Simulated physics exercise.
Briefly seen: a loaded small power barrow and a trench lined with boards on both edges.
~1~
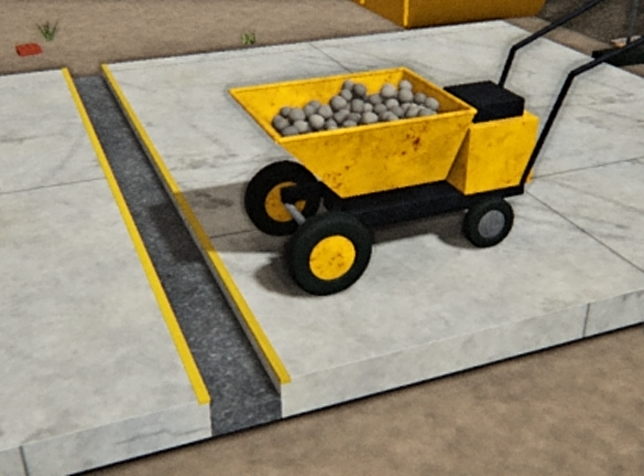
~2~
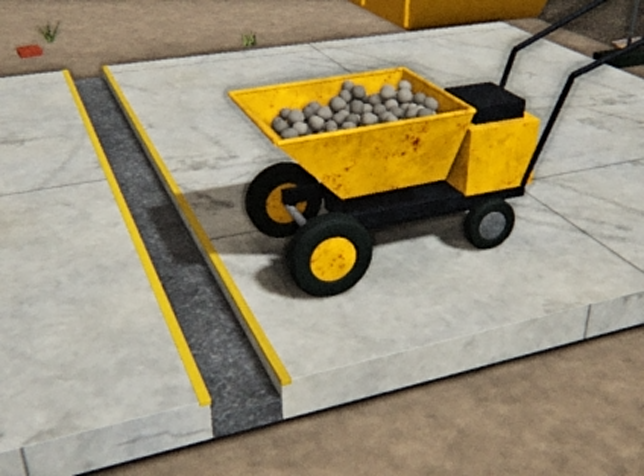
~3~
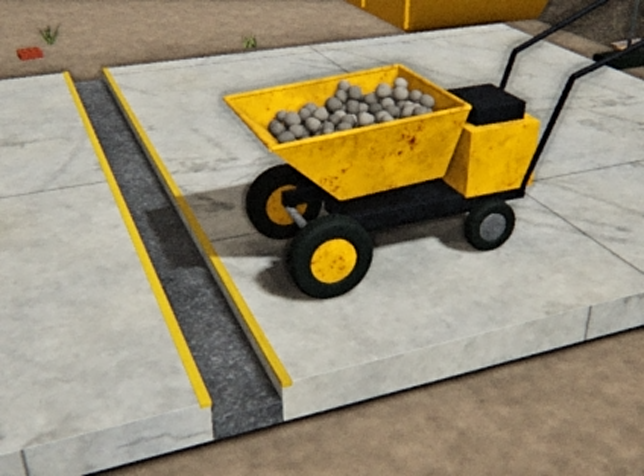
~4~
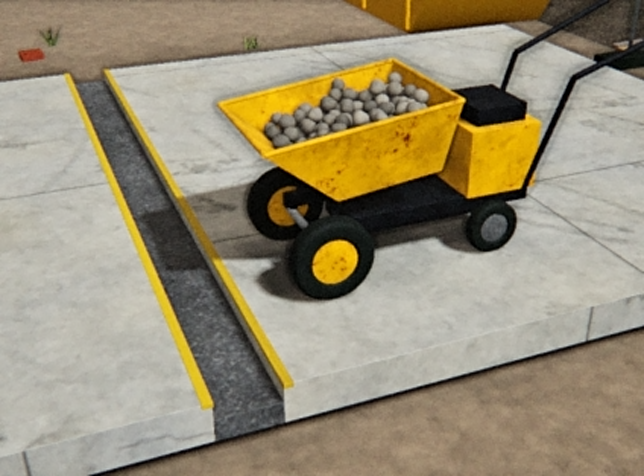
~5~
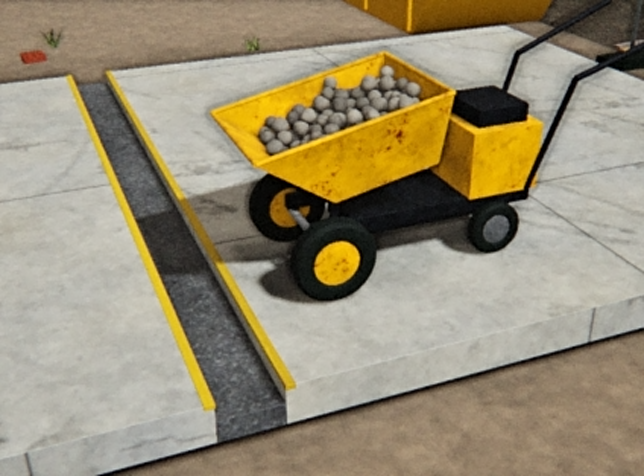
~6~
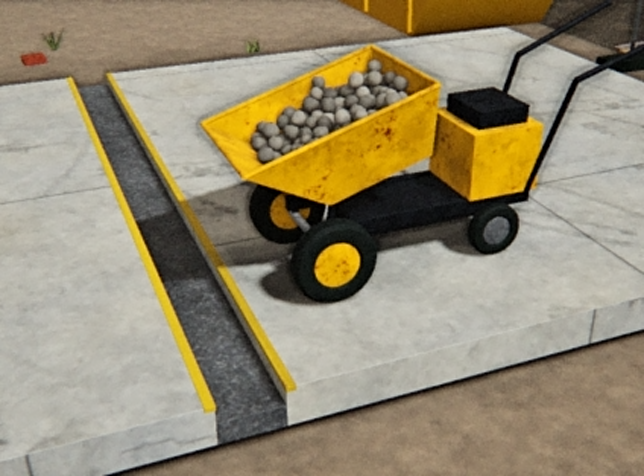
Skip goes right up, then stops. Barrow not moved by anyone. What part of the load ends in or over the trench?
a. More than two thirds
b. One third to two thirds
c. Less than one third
c, less than one third.
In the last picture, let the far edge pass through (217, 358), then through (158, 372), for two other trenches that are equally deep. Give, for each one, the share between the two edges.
0 %, then 40 %.
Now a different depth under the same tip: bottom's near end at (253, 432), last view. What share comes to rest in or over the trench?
It works out to some 20 per cent.
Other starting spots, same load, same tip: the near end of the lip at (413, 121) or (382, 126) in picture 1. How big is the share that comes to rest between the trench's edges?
30 and 50 percent, in that order.
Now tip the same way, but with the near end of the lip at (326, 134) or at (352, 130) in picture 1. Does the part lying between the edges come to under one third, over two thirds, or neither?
Spot 1: One to two thirds. Spot 2: Between a third and two thirds.
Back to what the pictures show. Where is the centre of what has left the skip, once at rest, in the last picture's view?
Around (108, 305).
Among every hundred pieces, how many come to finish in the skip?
About 25 in a hundred.
Shortly afterwards, skip tipped steeply; the whole lot in the skip.
Next, skip tipped right over; near two thirds in the skip; a little in or heaped over the trench; near a third beyond it; only a few falling.
Some moments later, skip tipped right over; near a quarter in the skip; a little in or heaped over the trench; near two thirds beyond it.
In the end, skip tipped right over; near a quarter in the skip; a little in or heaped over the trench; near two thirds beyond it.
